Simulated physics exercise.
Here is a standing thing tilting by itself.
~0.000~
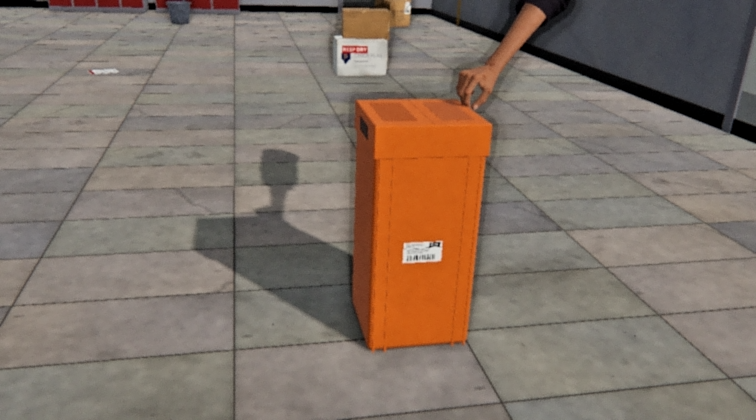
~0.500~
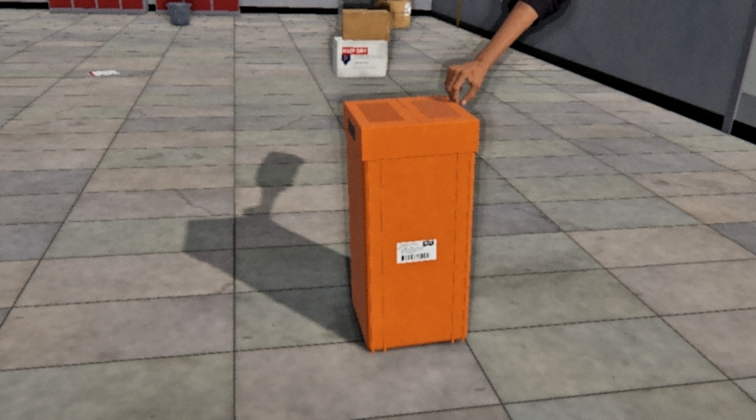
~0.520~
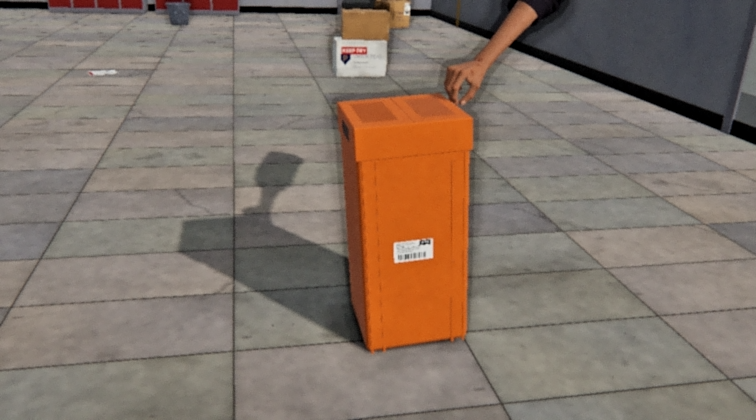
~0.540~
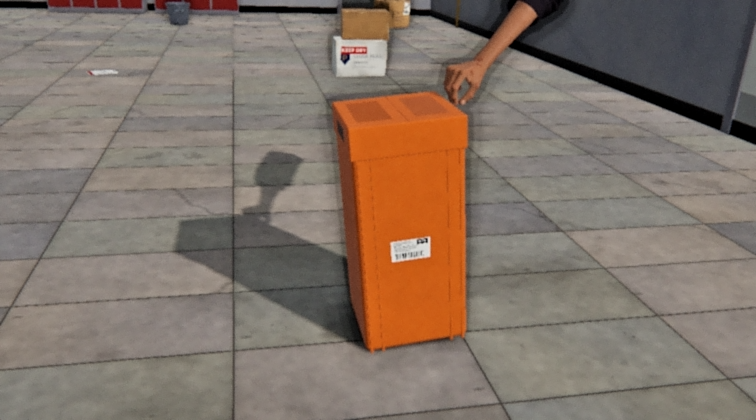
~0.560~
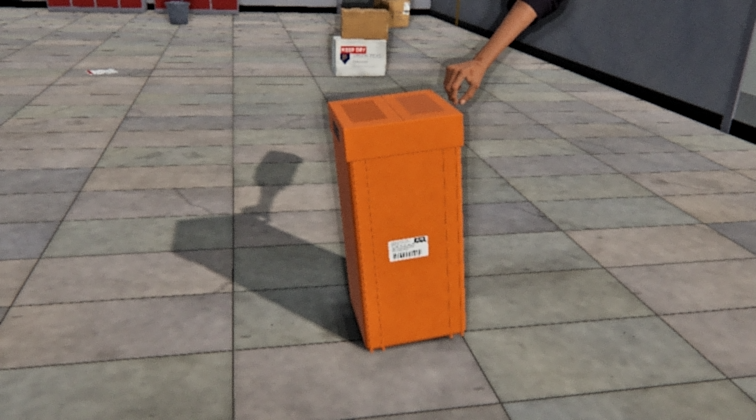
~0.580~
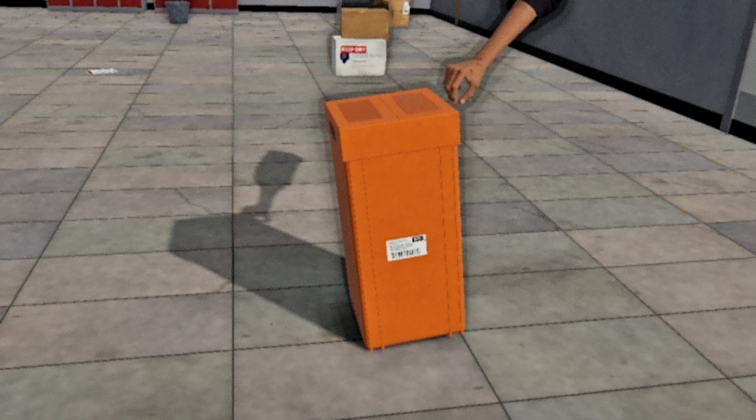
A tall orange tote with a white label starts upright and leans gradually to the left, its top shifting while its base stays in place, and the camera stays still. It stands on a grey tiled floor in a wide room, seen from slightly above. A hand reaches in at upper right near its top, with stacked boxes behind and red units at upper left.
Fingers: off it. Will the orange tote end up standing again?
Yes.
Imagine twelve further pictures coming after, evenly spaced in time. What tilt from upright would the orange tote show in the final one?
By then it would lean 6° from upright.
By 0.86 s, orange tote 4° off upright near (404, 221).
By 1.02 s, orange tote 4° off upright near (420, 220).
By 1.32 s, orange tote upright near (409, 223).
When it is over (2.0 s), the orange tote rocks back upright, near (412, 224).
